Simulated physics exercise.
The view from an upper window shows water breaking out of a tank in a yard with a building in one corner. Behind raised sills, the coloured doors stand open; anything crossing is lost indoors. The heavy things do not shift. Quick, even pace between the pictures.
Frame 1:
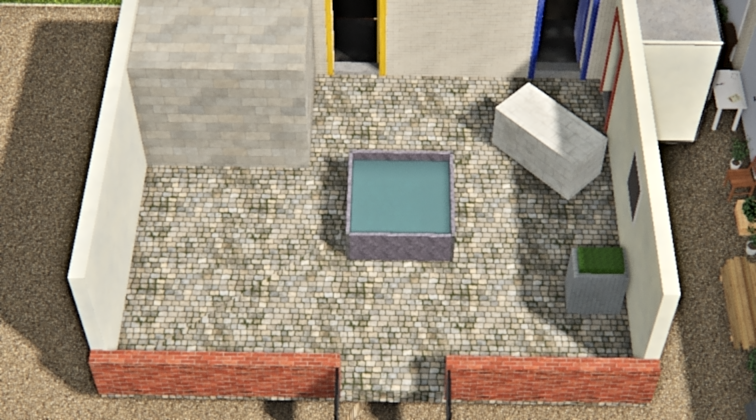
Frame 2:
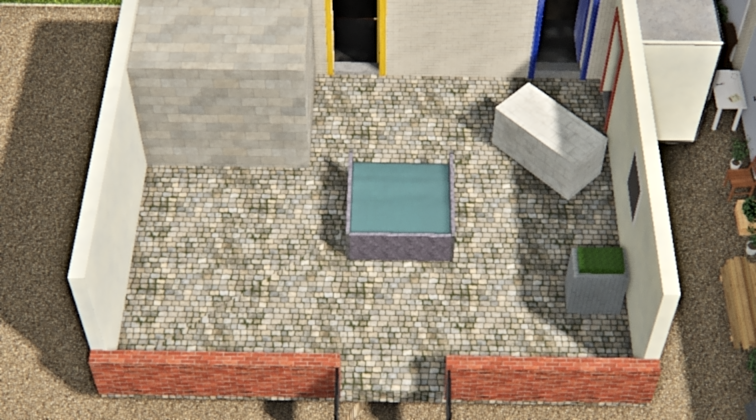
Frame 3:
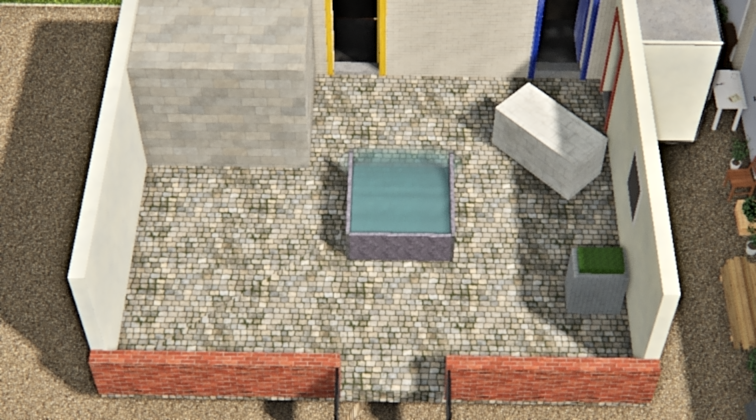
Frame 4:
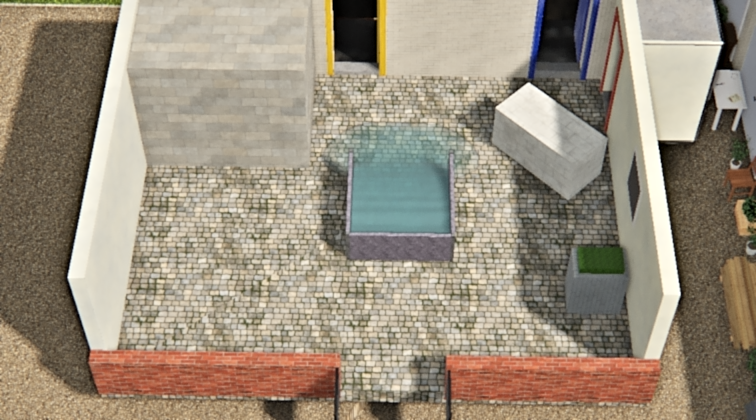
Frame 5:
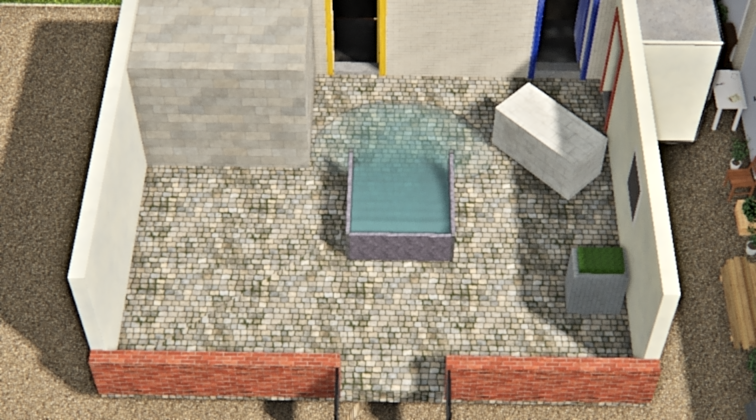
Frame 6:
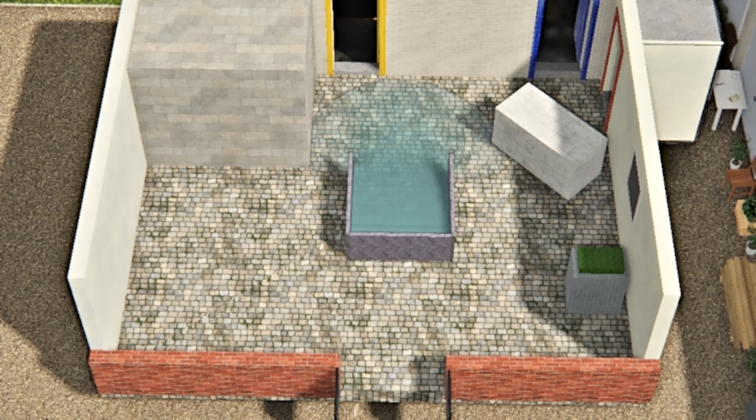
At the start, still water fills a square tank in the middle of a paved yard, with a blocky building in the far left corner and coloured doors standing open at the back. Water then breaks out over the tank's far side and spreads in a widening, rounded sheet across the paving towards the doors.
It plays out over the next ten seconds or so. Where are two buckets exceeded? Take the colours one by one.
In the end the red door counts as over, the yellow door counts as over, the blue door counts as not over.
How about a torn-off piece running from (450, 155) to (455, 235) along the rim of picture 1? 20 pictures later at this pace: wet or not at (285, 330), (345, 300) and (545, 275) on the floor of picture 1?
The three spots, in order, are spared, spared and inundated.
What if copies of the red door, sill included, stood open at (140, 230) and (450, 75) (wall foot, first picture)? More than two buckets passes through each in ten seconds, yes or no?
The first door ends up below and the second ends up above.
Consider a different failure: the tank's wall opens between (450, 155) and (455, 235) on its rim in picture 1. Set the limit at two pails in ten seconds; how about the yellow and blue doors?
Result - yellow undershoots, blue undershoots.
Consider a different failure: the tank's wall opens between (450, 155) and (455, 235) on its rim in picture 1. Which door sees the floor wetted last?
My pick is the door marked yellow.
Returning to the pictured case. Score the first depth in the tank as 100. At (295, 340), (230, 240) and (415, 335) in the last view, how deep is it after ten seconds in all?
Around 4, 2 and 2 percent, in that order.
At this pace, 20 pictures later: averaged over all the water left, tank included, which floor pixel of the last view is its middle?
Centre point: Around (427, 134).
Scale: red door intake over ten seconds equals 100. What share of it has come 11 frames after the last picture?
Working it through, I arrive at 0 %.
A moment on, water covers 20 % of the floor; the red door not reached, the yellow door over two buckets in, the blue door not reached.
Next, water covers 20 % of the floor; the red door not reached, the yellow door far over two buckets in, the blue door wet at the sill, nothing in.
Then, water covers 25 % of the floor; the red door over two buckets in, the yellow door far over two buckets in, the blue door wet at the sill, nothing in.
Later, water covers 50 % of the floor; the red door far over two buckets in, the yellow door far over two buckets in, the blue door wet at the sill, nothing in.
In the end, water covers 60 % of the floor; the red door far over two buckets in, the yellow door far over two buckets in, the blue door wet at the sill, nothing in.
